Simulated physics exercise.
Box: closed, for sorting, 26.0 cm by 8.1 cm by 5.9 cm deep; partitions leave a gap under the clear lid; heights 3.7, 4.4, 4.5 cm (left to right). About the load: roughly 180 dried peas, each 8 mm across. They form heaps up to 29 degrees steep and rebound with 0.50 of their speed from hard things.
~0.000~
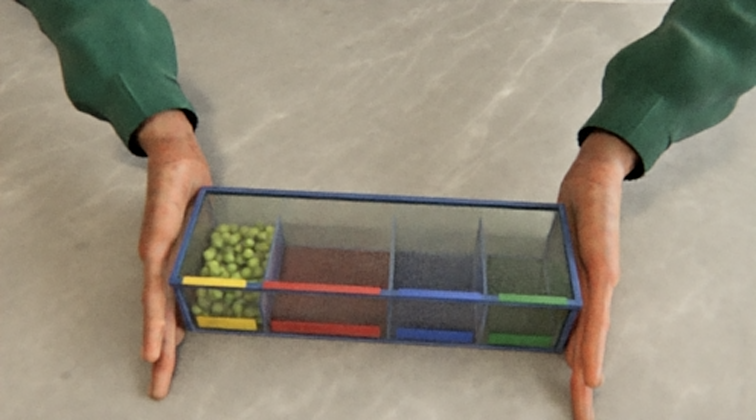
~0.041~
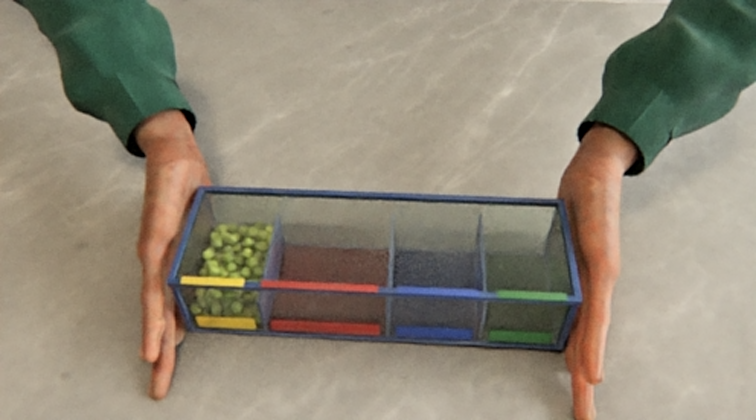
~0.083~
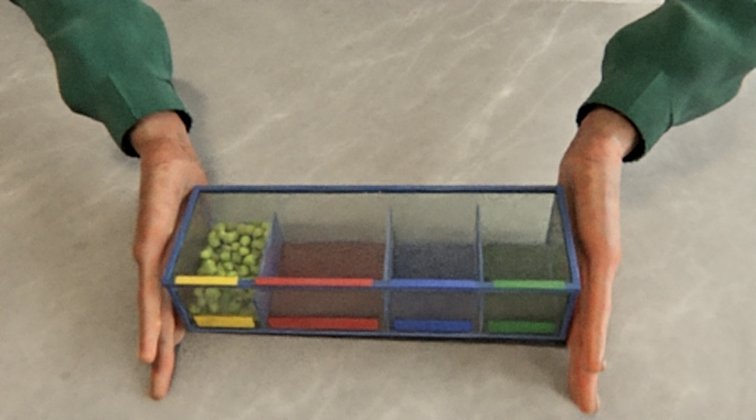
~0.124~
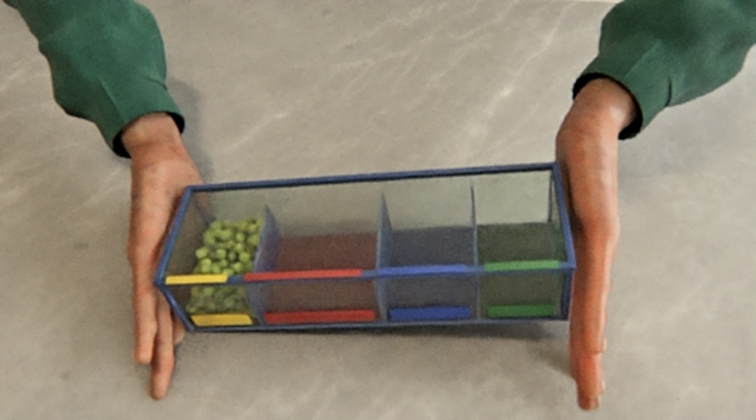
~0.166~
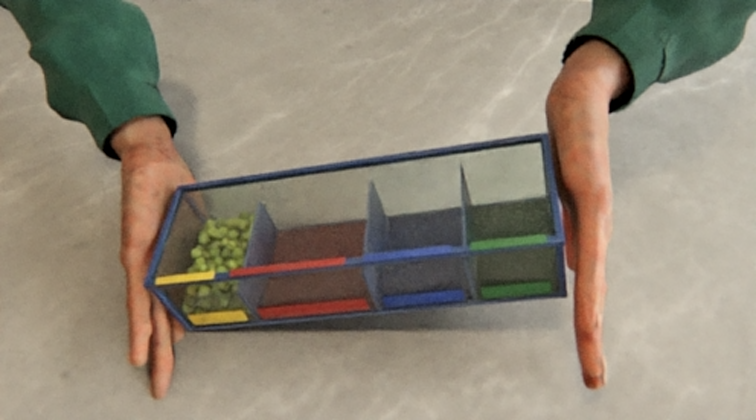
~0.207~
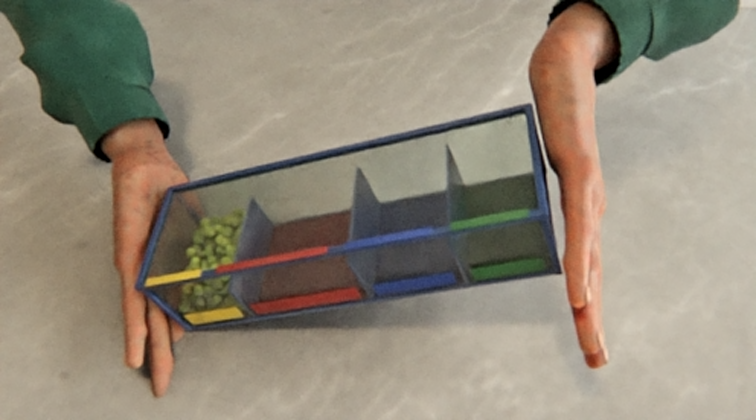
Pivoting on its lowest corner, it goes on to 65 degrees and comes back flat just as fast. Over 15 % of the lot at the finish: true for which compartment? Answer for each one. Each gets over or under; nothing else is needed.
Red ends under. Blue ends under. Green ends under. Yellow ends over.
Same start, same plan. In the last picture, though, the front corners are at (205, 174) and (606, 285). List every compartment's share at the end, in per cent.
Red = 35 %, blue = 0 %, green = 0 %, yellow = 65 %.
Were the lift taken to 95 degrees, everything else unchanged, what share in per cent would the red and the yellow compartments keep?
In per cent, red 0 and yellow 100.
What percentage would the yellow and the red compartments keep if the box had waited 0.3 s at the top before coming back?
In that case yellow 100, red 0.
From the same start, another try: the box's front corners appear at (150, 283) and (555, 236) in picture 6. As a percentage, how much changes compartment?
About 0 %.
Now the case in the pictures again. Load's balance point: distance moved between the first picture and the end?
0.5 cm or thereabouts.
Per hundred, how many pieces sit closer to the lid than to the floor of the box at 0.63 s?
Close to 20 in a hundred.
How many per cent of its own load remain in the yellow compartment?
Some 100 percent.
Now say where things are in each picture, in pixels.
In the first frame, box tilt 0 degrees, front corners at (176, 280) and (574, 302); yellow 100 %.
In the second frame, box tilt 1 degrees, front corners at (175, 280) and (574, 298).
In the third frame, box tilt 4 degrees, front corners at (169, 280) and (573, 286), lowest corner left front.
In the fourth frame, box tilt 9 degrees, front corners at (161, 281) and (568, 264), lowest corner left front.
In the fifth frame, box tilt 15 degrees, front corners at (152, 282) and (557, 238), lowest corner left front.
In the sixth frame, box tilt 21 degrees, front corners at (143, 284) and (540, 211), lowest corner left front; yellow 100 %. The box's pace is about 140 degrees a second.
After 0.63 s, tilt 63 degrees; yellow 100 %.
After 0.92 s, tilt 25 degrees; yellow 100 %.
After 1.31 s, tilt 0 degrees; yellow 100 %.
By 1.6 s all is still; red 0 %, blue 0 %, green 0 %, yellow 100 %.
